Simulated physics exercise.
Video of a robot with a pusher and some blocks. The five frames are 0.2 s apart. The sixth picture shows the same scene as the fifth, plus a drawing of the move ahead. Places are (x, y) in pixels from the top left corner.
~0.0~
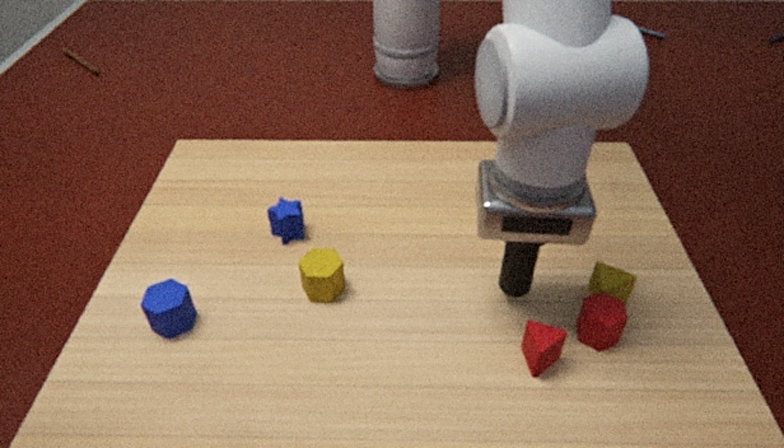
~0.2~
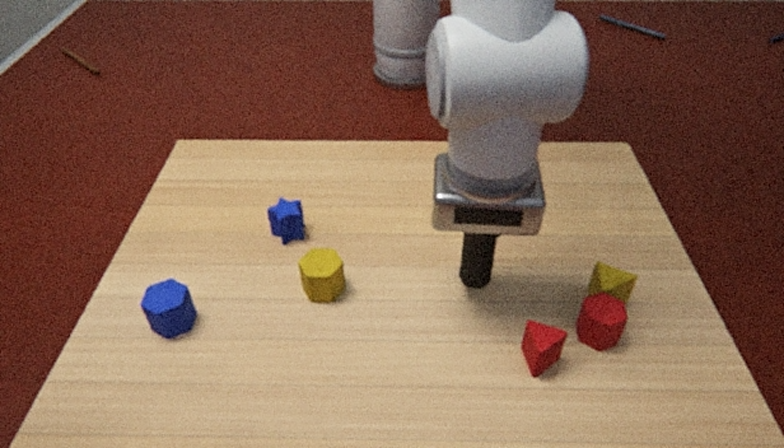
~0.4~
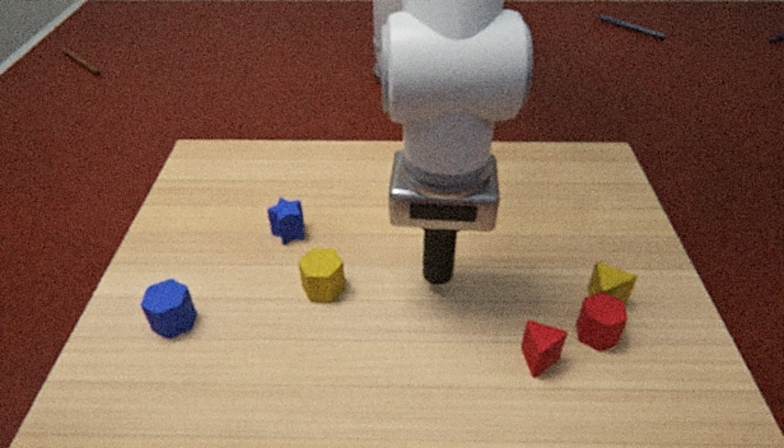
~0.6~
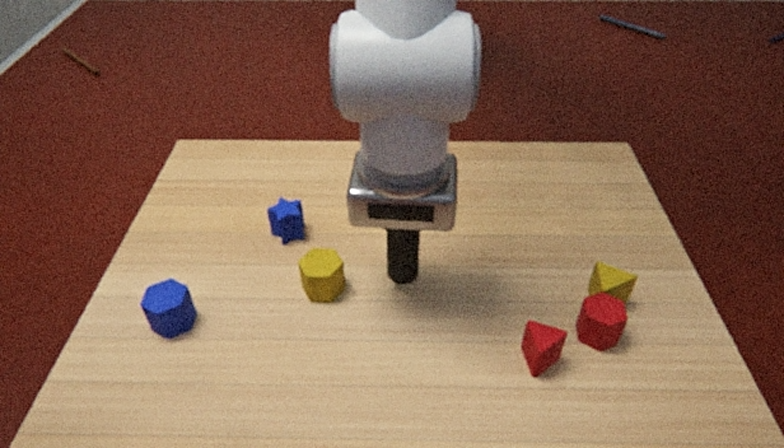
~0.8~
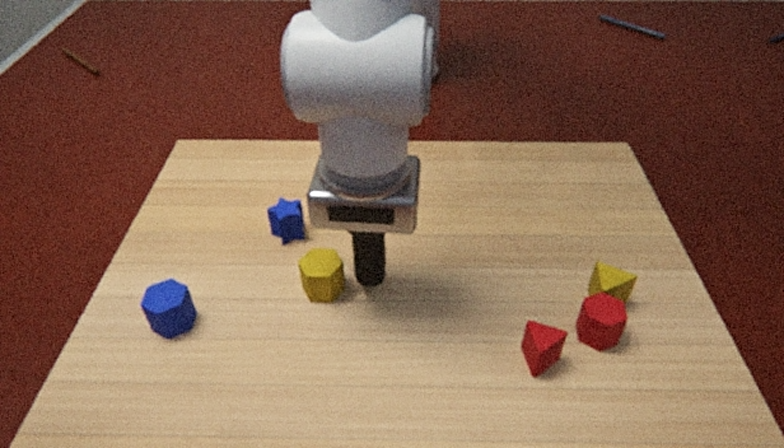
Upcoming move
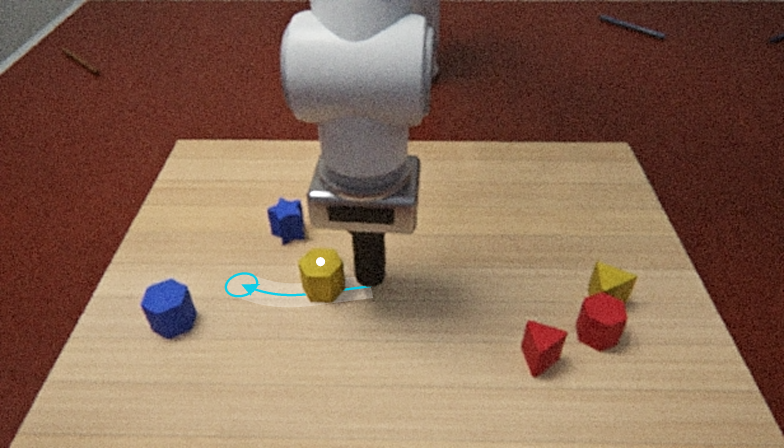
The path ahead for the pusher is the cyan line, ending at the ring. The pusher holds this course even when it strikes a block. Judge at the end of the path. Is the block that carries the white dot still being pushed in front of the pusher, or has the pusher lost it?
The pusher still has it in front.
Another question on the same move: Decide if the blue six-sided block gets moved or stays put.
By then it is still where it was.
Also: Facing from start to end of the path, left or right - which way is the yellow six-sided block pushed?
Slides right.
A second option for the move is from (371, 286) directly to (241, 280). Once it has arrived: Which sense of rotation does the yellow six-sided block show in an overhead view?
Looking from above, the answer is counterclockwise.
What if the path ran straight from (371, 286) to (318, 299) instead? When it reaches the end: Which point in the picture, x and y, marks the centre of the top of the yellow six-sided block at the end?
I'd say the yellow six-sided block ends with its top centre at (283, 261).
Drawn move, from (371, 286) by way of (326, 292) and (281, 295) to (242, 285); the dot is on the yellow six-sided block.
What follows on the original path. One third of the way, pusher at (323, 283); yellow six-sided block at (284, 262), turned 15° clockwise.
Two thirds of the way, pusher at (279, 285); yellow six-sided block at (246, 257), turned 50° clockwise.
At the end, pusher at (239, 275); blue six-sided block still; yellow six-sided block at (213, 242), turned 70° clockwise.
